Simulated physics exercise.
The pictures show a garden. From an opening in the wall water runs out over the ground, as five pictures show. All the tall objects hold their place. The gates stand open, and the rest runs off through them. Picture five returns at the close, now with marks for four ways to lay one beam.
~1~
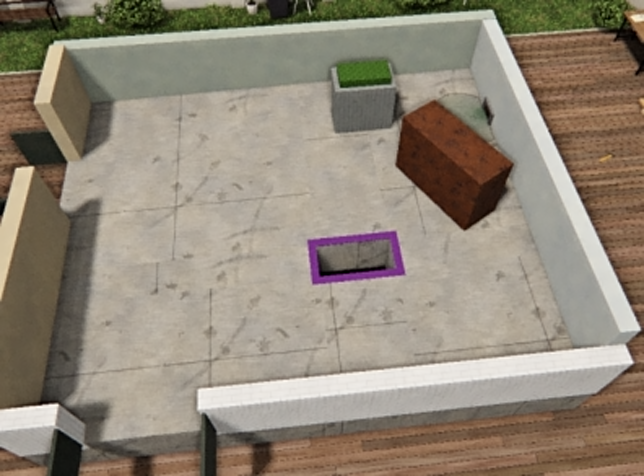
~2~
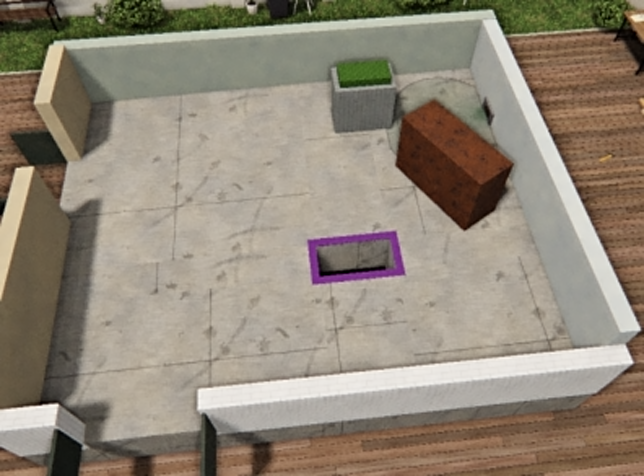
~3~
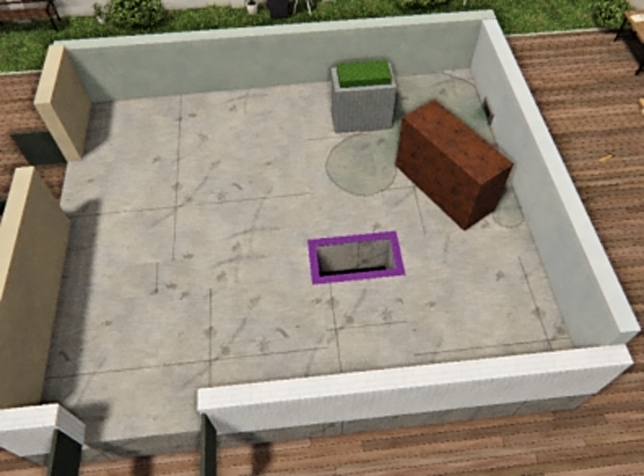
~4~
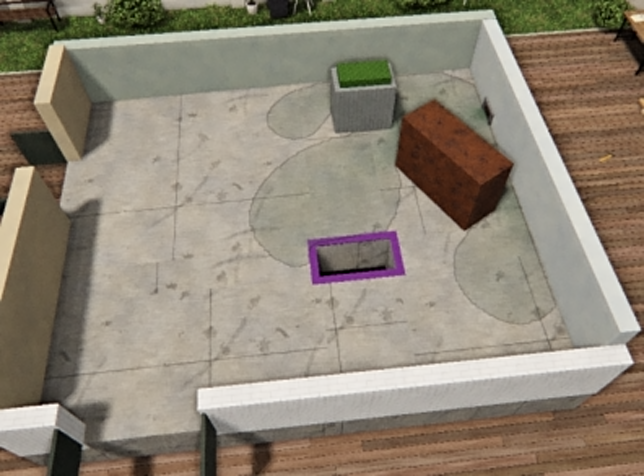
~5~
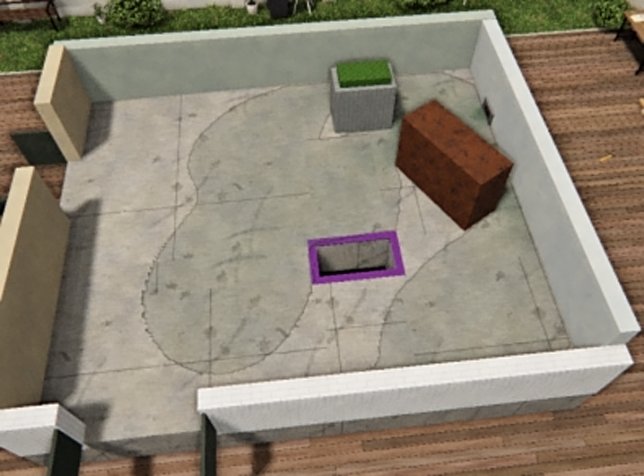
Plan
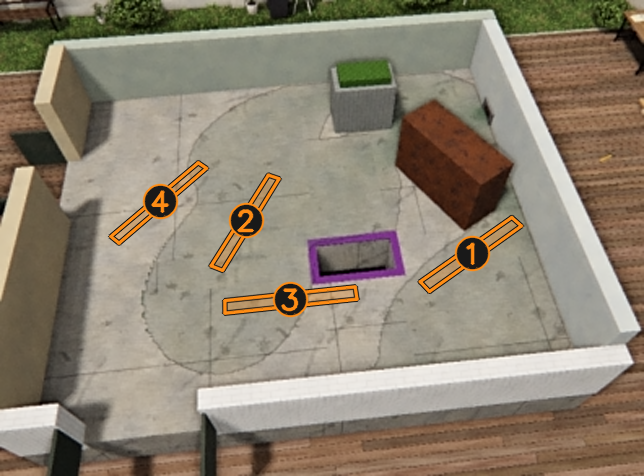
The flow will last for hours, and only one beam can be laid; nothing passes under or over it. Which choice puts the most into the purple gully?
Place 1.
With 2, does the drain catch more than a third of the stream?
No, it does not.
On the marked copy, 1 from (424, 286) to (516, 221); 2 from (216, 268) to (273, 176); 3 from (224, 306) to (356, 292); 4 from (114, 239) to (202, 165).
For place 1, about 22 % of the stream goes into the purple gully, about 78 % out by the gates.
For place 2, about 14 % of the stream goes into the purple gully, about 86 % out by the gates.
For place 3, about 15 % of the stream goes into the purple gully, about 85 % out by the gates.
For place 4, about 14 % of the stream goes into the purple gully, about 86 % out by the gates.
